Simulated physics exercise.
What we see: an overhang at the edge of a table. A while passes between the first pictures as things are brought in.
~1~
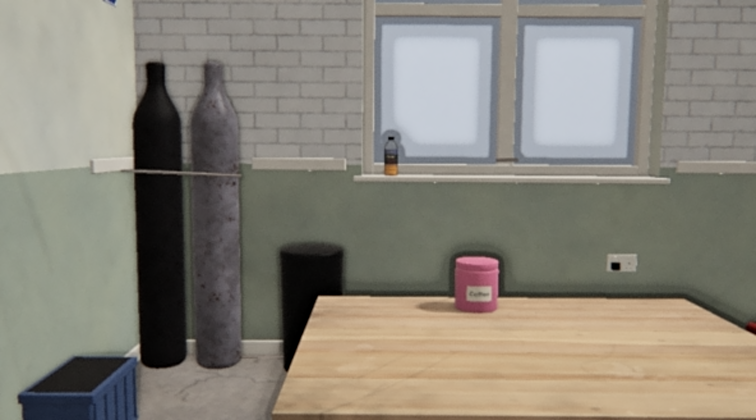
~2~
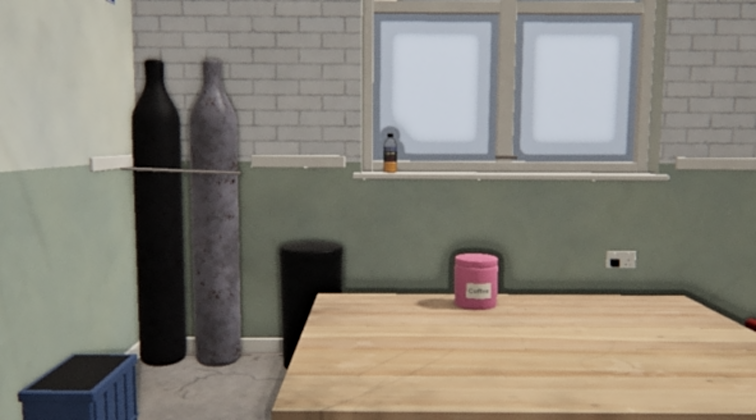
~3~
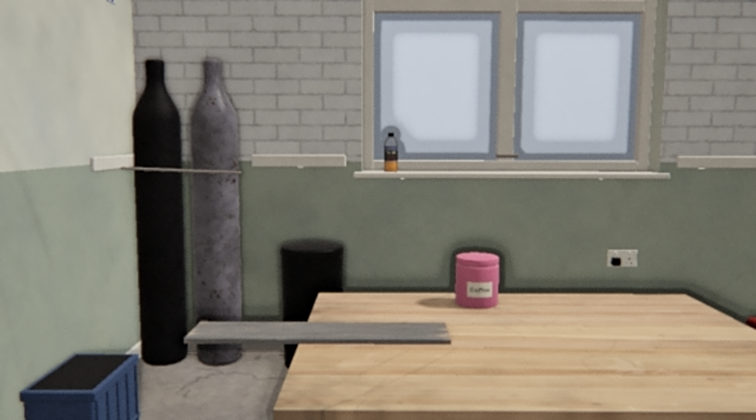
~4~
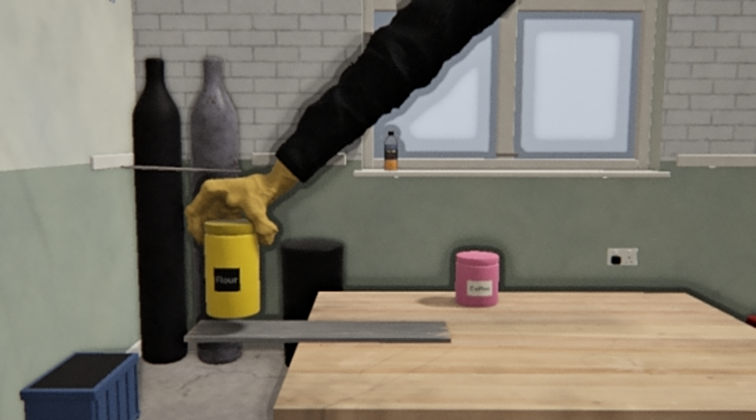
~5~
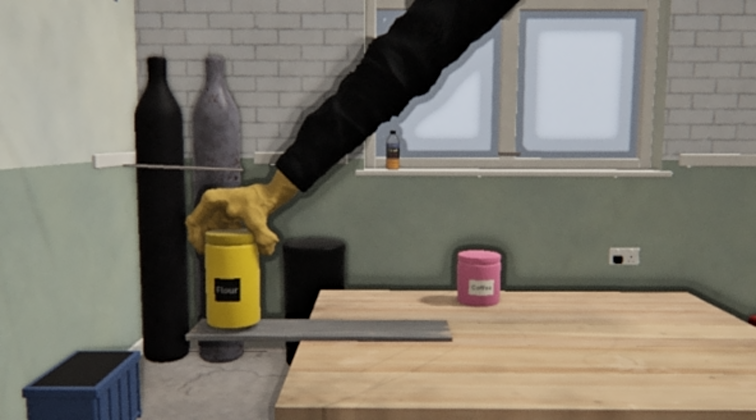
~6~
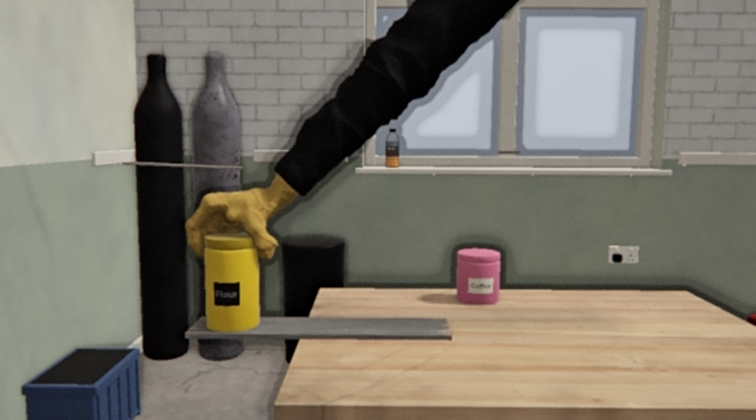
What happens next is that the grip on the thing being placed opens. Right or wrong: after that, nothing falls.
Wrong.
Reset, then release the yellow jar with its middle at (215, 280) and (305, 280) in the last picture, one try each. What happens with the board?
On the first try it falls, and on the second it remains balanced.
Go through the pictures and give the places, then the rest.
In the first frame, the last thing is not in view yet; pink jar (477, 284).
In the second frame, the last thing is not in view yet; pink jar (476, 281).
In the third frame, the last thing is not in view yet; pink jar (477, 280).
In the fourth frame, coming down; yellow jar (232, 267); pink jar (477, 279).
In the fifth frame, coming down; yellow jar (233, 277); pink jar (479, 278).
In the sixth frame, set down, still held; yellow jar (232, 280); pink jar (478, 276).
Then, 0.30 s after the last picture, yellow jar now down on the floor or falling; grey board tipped 70° from how it was.
Then, 0.50 s after the last picture, grey board now down on the floor or falling.
Then, 0.60 s after the last picture, things are still on the move.
Then, 0.70 s after the last picture, as before.
At rest, down on the floor or falling, yellow jar and grey board; pink jar in place. The board comes down.
